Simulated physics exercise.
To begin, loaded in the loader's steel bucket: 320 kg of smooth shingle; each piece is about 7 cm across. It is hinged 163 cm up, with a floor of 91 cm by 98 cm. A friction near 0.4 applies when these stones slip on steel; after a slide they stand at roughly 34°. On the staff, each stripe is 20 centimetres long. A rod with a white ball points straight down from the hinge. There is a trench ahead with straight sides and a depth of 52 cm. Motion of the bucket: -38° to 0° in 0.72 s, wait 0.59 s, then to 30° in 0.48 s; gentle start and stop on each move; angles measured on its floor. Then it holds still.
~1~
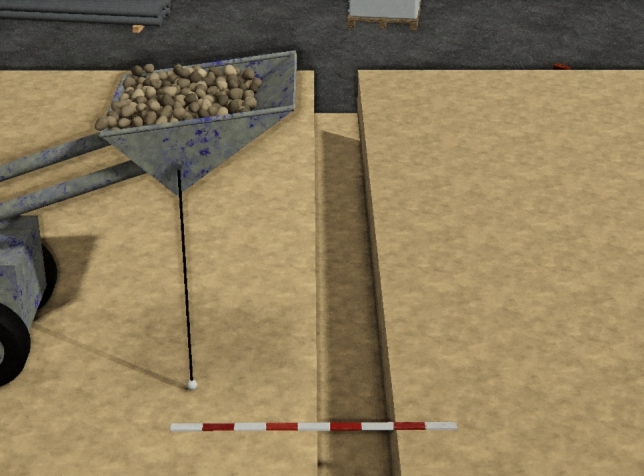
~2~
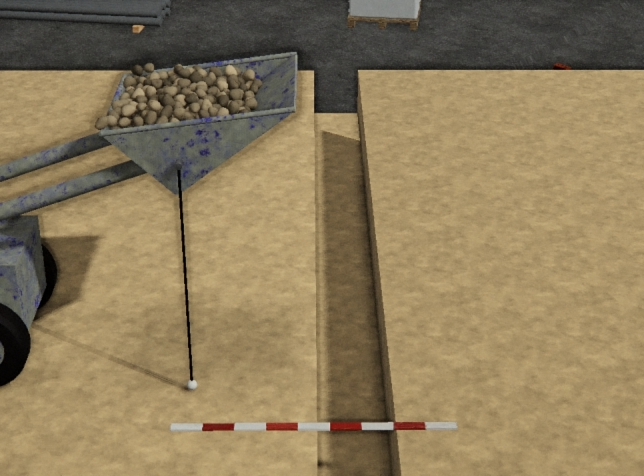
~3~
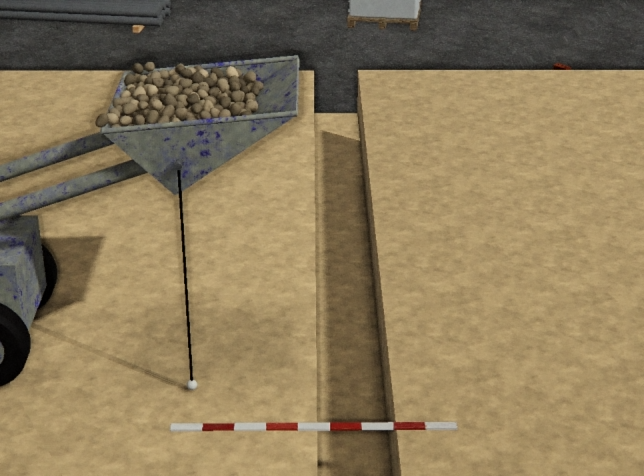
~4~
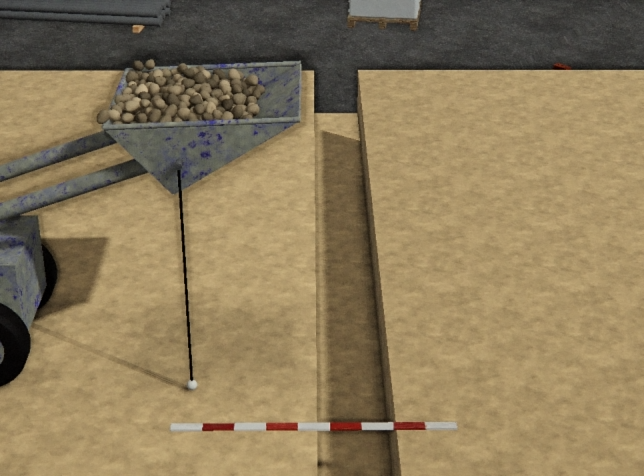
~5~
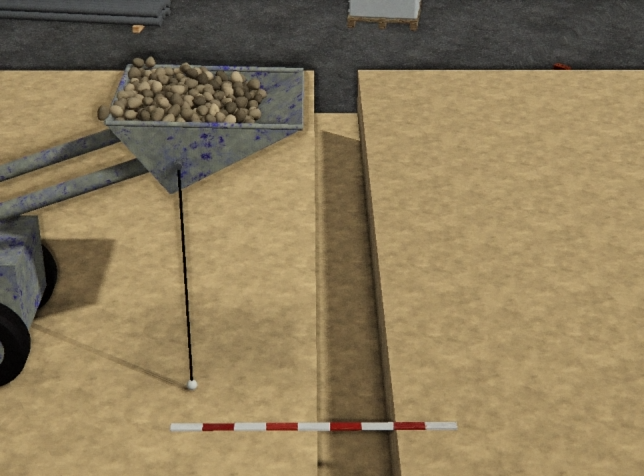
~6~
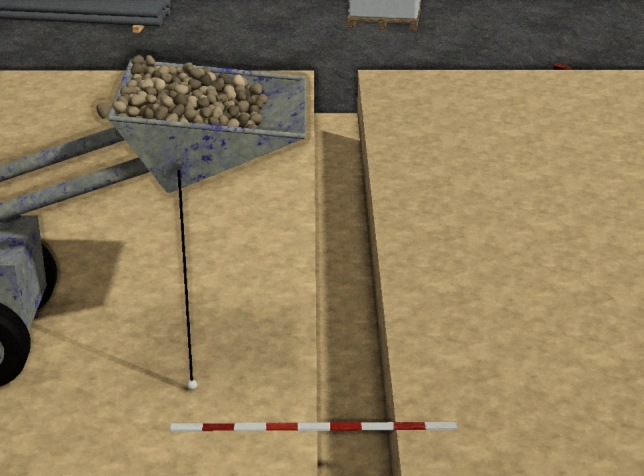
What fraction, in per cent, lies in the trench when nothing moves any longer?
The fraction is about 80 per cent.
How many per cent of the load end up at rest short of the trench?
Estimated share: Approx. 5 %.
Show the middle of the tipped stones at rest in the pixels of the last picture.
Resting centre: About (361, 393).
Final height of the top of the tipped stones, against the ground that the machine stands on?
Some 8 cm above that level.
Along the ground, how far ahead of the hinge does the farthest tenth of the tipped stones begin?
Around 170 cm ahead of the hinge.
A little later the floor is at -6°; 100 % in the bucket; the foremost stones are at (261, 140).
Then the floor is at 0°; 100 % in the bucket; the foremost stones are at (273, 153).
Later still the floor is at 30°; 40 % in the bucket, 19 % short of the trench, 41 % in the trench; the foremost stones are at (384, 359).
In the end the floor is at 30°; 0 % in the bucket, 3 % short of the trench, 79 % in the trench, 17 % past the trench; the foremost stones are at (581, 336).
